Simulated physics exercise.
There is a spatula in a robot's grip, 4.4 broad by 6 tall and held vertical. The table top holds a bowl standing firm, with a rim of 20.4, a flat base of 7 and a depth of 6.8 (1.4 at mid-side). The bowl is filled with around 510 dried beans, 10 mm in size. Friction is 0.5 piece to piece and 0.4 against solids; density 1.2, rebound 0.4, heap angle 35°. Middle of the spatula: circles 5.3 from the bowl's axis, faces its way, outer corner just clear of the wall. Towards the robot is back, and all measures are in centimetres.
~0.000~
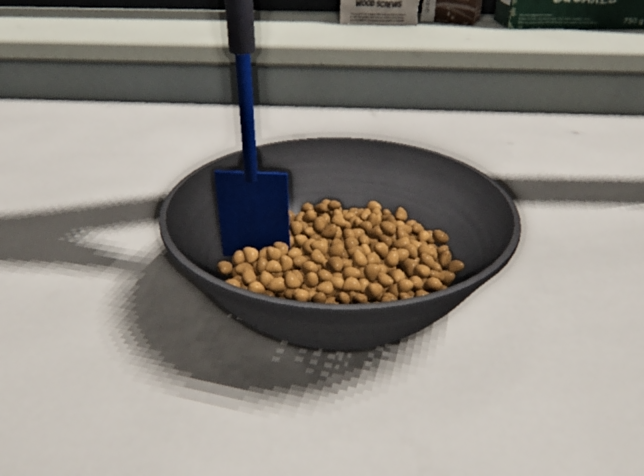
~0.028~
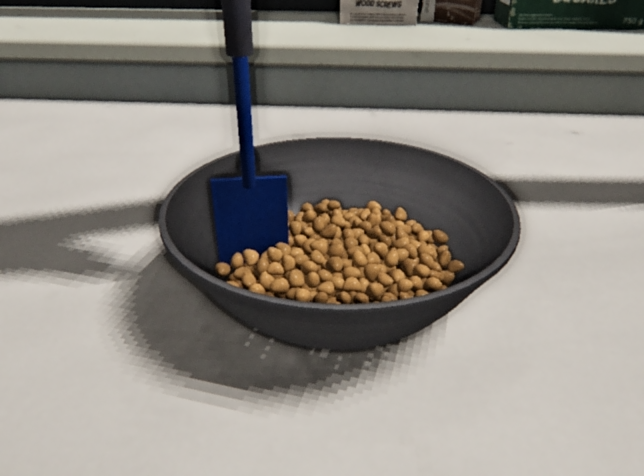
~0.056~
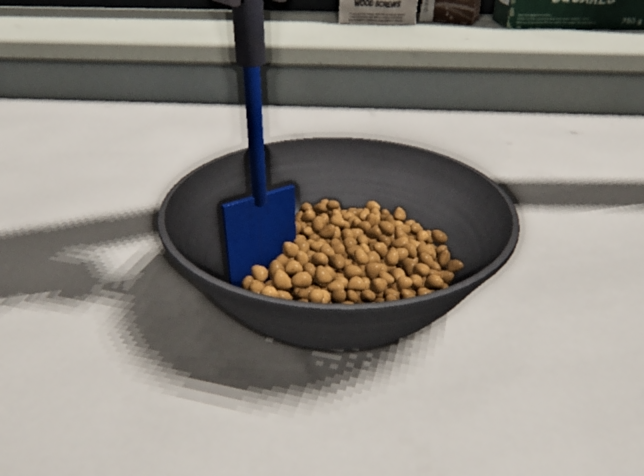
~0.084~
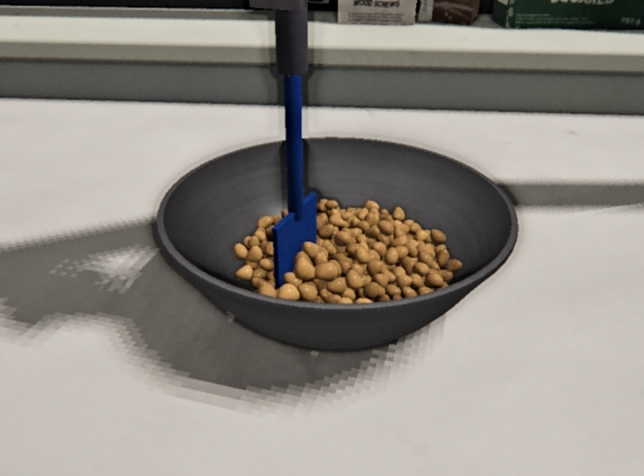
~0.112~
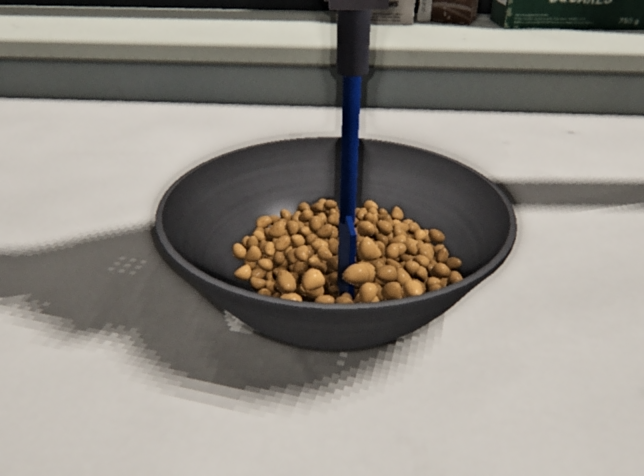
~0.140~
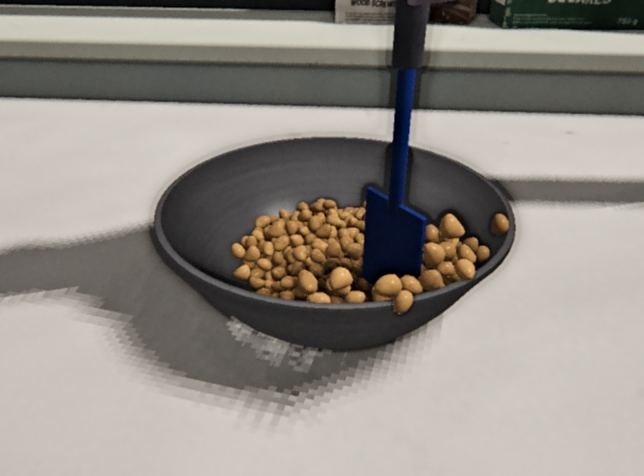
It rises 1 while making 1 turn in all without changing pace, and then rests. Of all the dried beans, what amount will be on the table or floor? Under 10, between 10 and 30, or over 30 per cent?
Between 10 and 30 per cent.
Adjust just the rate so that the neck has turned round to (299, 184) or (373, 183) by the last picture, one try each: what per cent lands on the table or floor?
Close to 5 and 15 in a hundred.
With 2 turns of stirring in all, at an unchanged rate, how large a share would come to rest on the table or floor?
Estimate: Near 25 %.
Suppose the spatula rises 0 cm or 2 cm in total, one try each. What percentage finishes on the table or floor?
I'd say some 30 per cent, and some 5 per cent.
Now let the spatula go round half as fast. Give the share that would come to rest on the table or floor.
It would come to around 0 percent.
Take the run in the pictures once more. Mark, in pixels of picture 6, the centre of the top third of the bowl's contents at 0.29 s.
Somewhere around (314, 208), I think.
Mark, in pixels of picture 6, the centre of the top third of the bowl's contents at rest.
The centre is near pixel (332, 253).
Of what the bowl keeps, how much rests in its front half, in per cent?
Estimate: Some 50 %.
By 0.22 s, 213° round, highest piece 10 above the table; 480 in the bowl, 31 in flight or on the tool.
By 0.29 s, 297° round, highest piece 10 above the table; 460 in the bowl, 14 on the table or floor, 37 in flight or on the tool.
By 0.53 s, 0° round, highest piece 5 above the table; 436 in the bowl, 74 on the table or floor, 1 in flight or on the tool.
By 1.23 s, 0° round, highest piece 4 above the table; 436 in the bowl, 75 on the table or floor.
Final count, 436 in the bowl, 75 on the table or floor. That is 15 % on the table or floor.
